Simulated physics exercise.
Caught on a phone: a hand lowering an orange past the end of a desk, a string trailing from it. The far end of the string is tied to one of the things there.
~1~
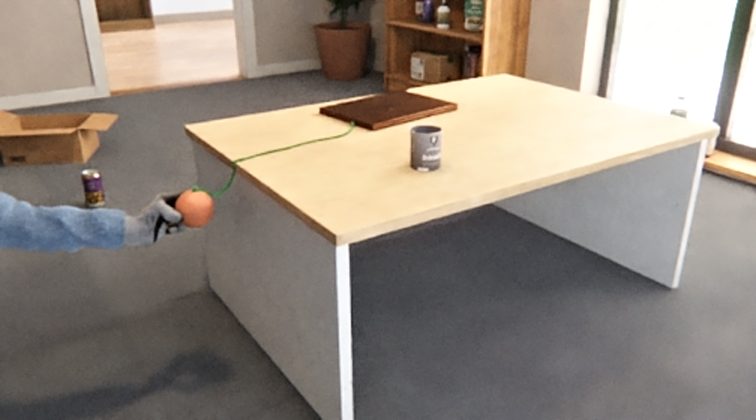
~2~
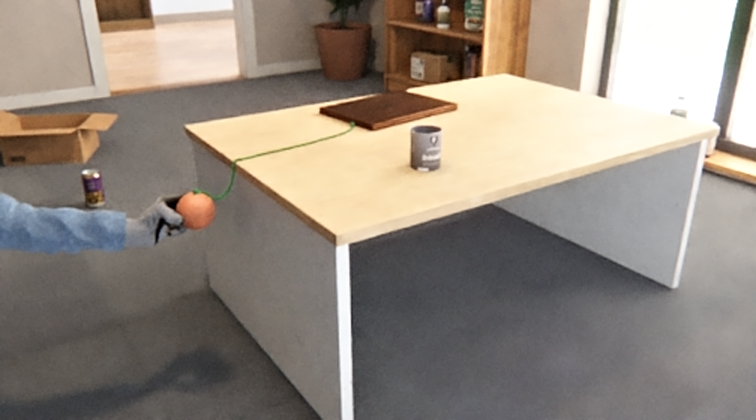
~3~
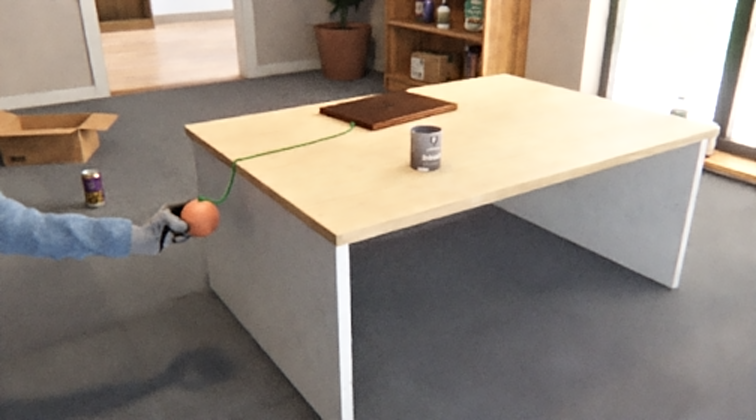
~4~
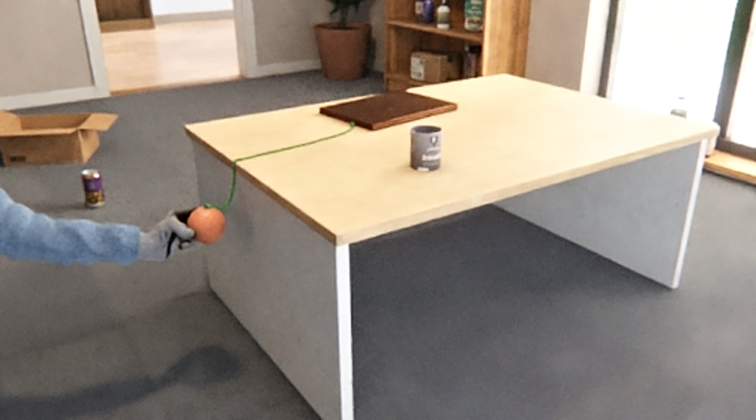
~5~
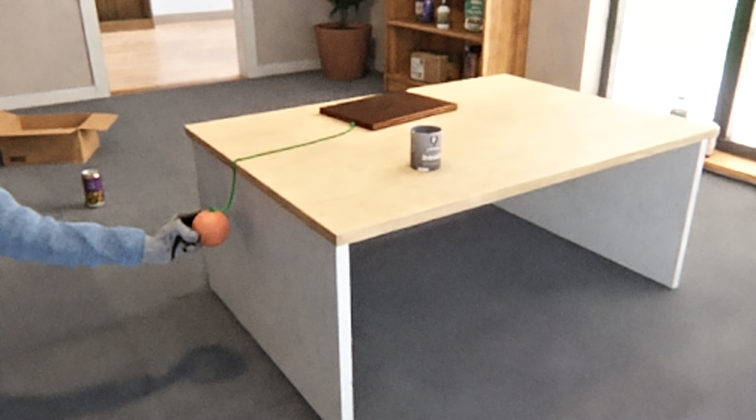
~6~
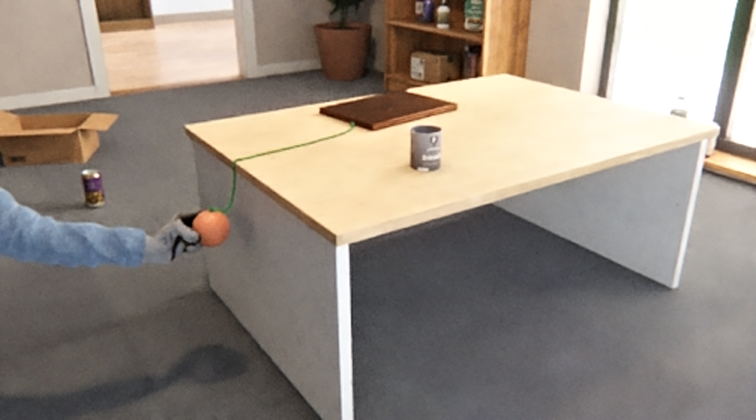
Gloved hand lowering an orange ball-like object slightly beside a table, its green string trailing to a brown slab near a grey cup.
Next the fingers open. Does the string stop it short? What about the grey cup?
In the end the orange hangs in the air; the grey cup remains where it stands.
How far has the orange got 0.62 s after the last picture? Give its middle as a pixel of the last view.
Near (254, 230).
Then, 0.62 s after the last picture, orange below the edge near (254, 230); laptop unmoved; cup unmoved.
Then, 1.46 s after the last picture, orange below the edge near (260, 229); laptop unmoved; cup unmoved.
At rest, orange below the edge near (206, 248); laptop unmoved; cup unmoved. The orange ends up dangling and the grey cup keeps its place.
